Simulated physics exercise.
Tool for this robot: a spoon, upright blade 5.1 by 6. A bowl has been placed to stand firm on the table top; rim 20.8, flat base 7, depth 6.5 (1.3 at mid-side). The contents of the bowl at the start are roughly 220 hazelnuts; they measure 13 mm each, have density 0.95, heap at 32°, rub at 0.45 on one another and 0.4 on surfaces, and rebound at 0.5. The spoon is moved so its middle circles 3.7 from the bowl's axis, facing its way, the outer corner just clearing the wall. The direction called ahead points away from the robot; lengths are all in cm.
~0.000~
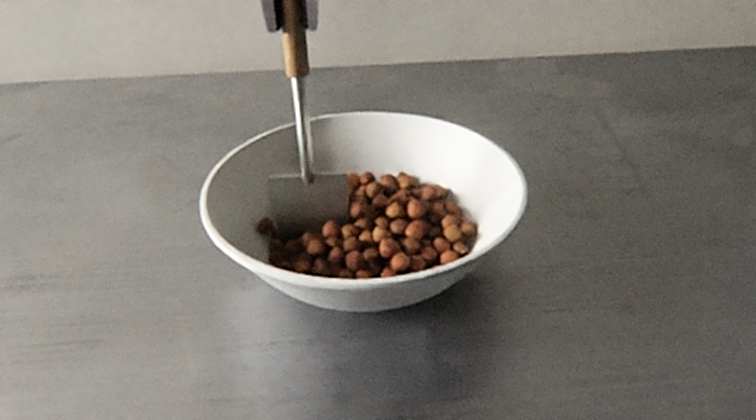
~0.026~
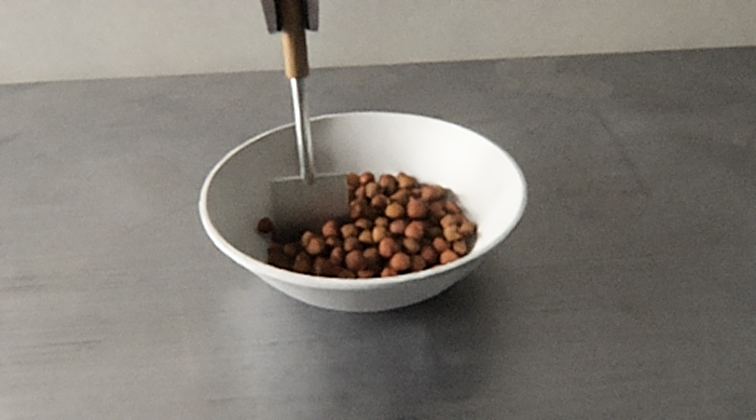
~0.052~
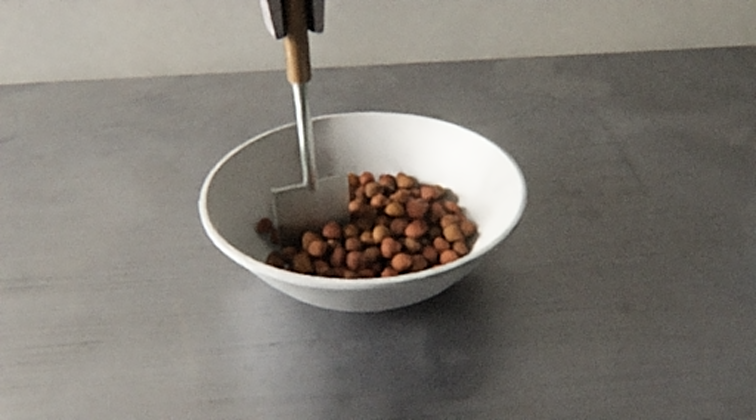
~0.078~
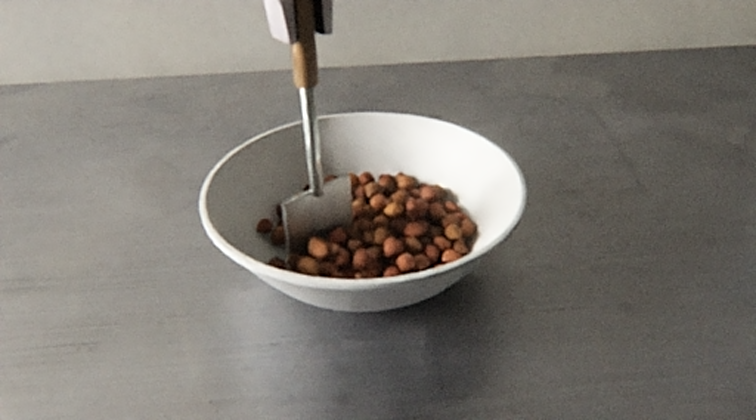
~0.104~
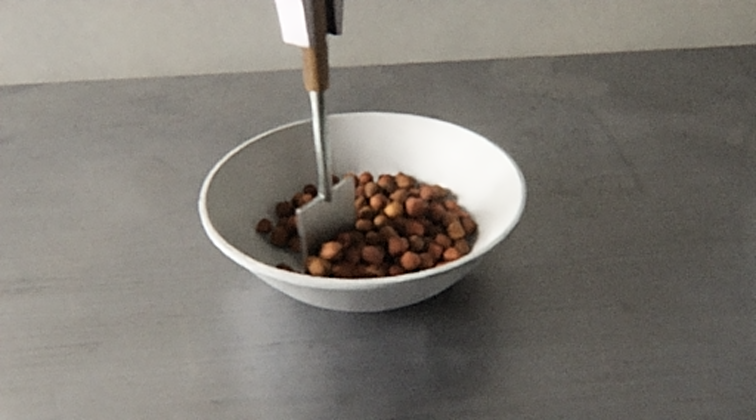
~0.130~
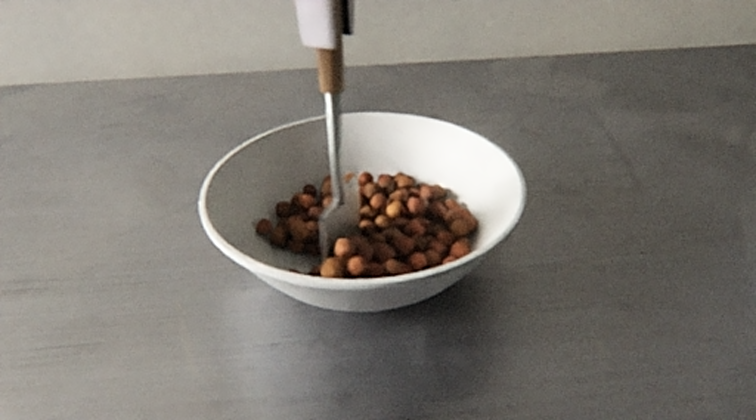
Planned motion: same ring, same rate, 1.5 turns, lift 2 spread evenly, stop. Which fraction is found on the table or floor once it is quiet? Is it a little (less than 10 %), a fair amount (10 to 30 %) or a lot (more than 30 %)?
A little, less than 10 %.
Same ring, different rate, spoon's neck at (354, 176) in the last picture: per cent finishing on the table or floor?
Around 5 in a hundred.
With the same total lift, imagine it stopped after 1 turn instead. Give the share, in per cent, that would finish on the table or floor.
0 %.
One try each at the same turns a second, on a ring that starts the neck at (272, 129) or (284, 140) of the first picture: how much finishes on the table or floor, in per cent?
0 and 5 per cent.
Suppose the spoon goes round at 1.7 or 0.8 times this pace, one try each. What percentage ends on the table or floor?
Estimates in order: Some 15 % and some 0 %.
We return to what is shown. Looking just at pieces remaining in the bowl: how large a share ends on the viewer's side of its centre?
50 %.
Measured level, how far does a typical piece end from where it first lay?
Near 6 cm.
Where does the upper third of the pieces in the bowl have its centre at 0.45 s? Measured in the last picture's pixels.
Look near (366, 164) for its middle.
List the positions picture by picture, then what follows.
Spoon neck at (306, 154), 0° round; upper third of the load around (379, 220), from x 265 to 465, top at y 180; 218 in the bowl, in the first frame.
Spoon neck at (306, 156), 5° round; upper third of the load around (379, 222), from x 265 to 465, top at y 180, in the second frame.
Spoon neck at (308, 162), 18° round; upper third of the load around (368, 225), from x 265 to 465, top at y 180, in the third frame.
Spoon neck at (315, 168), 33° round; upper third of the load around (368, 226), from x 265 to 465, top at y 180, in the fourth frame.
Spoon neck at (325, 172), 48° round; upper third of the load around (371, 231), from x 265 to 470, top at y 180, in the fifth frame.
Spoon neck at (338, 175), 63° round; upper third of the load around (380, 242), from x 265 to 470, top at y 180; 218 in the bowl, in the sixth frame.
After 0.45 s, 249° round, highest piece 7 above the table; 218 in the bowl.
After 0.78 s, 75° round, highest piece 7 above the table; 218 in the bowl.
After 1.14 s, 180° round, highest piece 5 above the table; 218 in the bowl.
After 1.84 s, 180° round, highest piece 5 above the table; 218 in the bowl.
At rest, 218 in the bowl. That is 0 % on the table or floor.
